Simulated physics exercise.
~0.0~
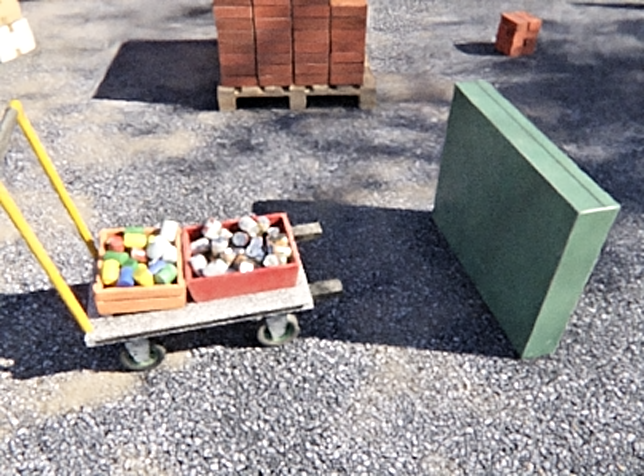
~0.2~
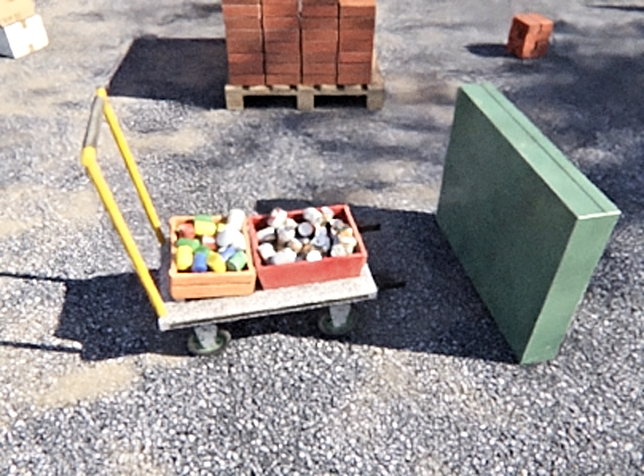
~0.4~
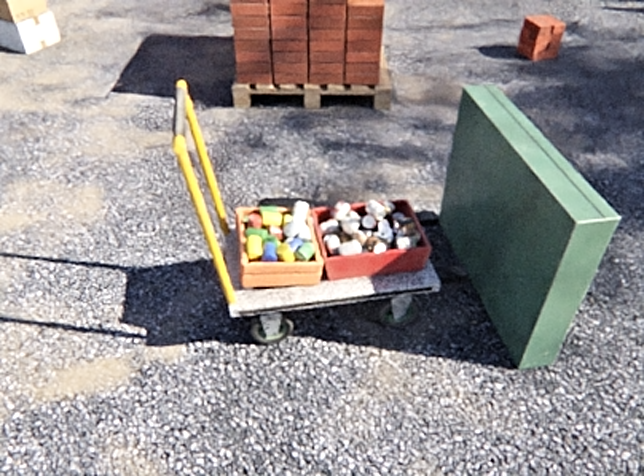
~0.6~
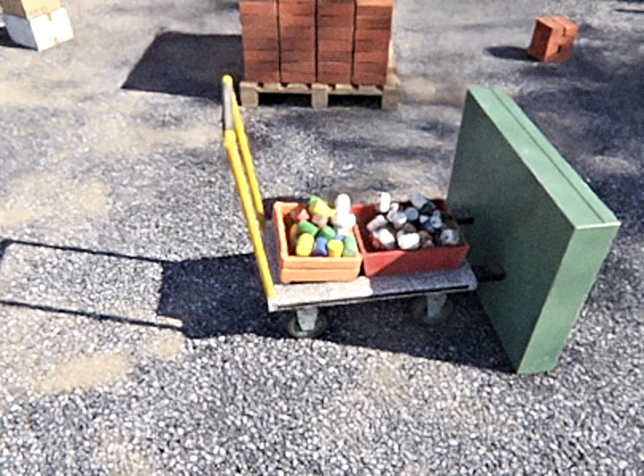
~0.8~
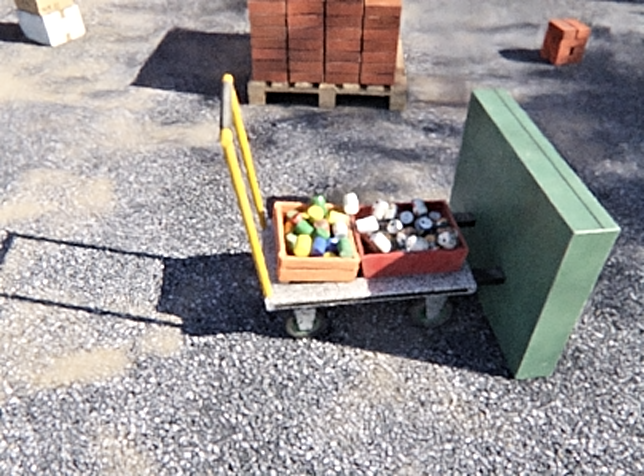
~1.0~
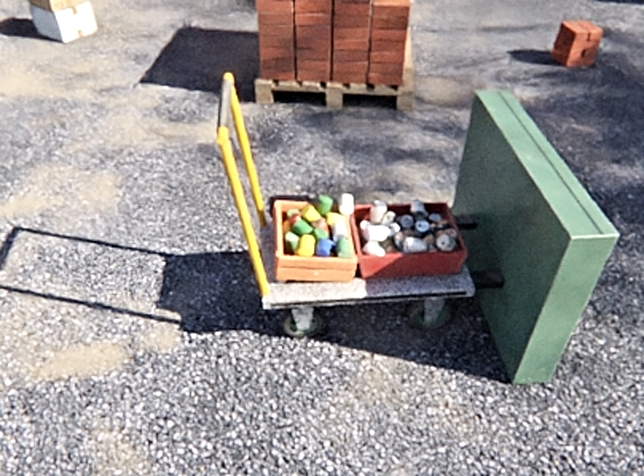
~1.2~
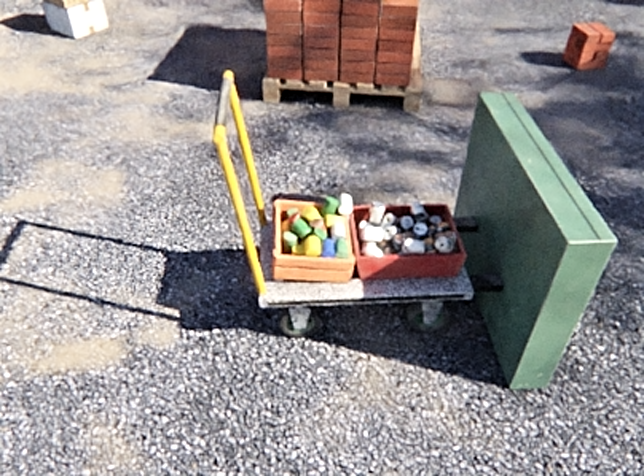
A flat trolley with a yellow handle rolls right across sunlit grey gravel, seen from above and to one side as the view drifts slightly sideways. It carries an orange crate of colourful little jars on the left and a red crate of pale mini cans on the right. A green wall stands ahead, with stacked bricks on a pallet behind. The trolley's front buffers meet the wall and it stops without rebounding, while the loose contents shift and tumble inside the crates. Finally, trolley and crates rest against the wall, both crates still well filled.
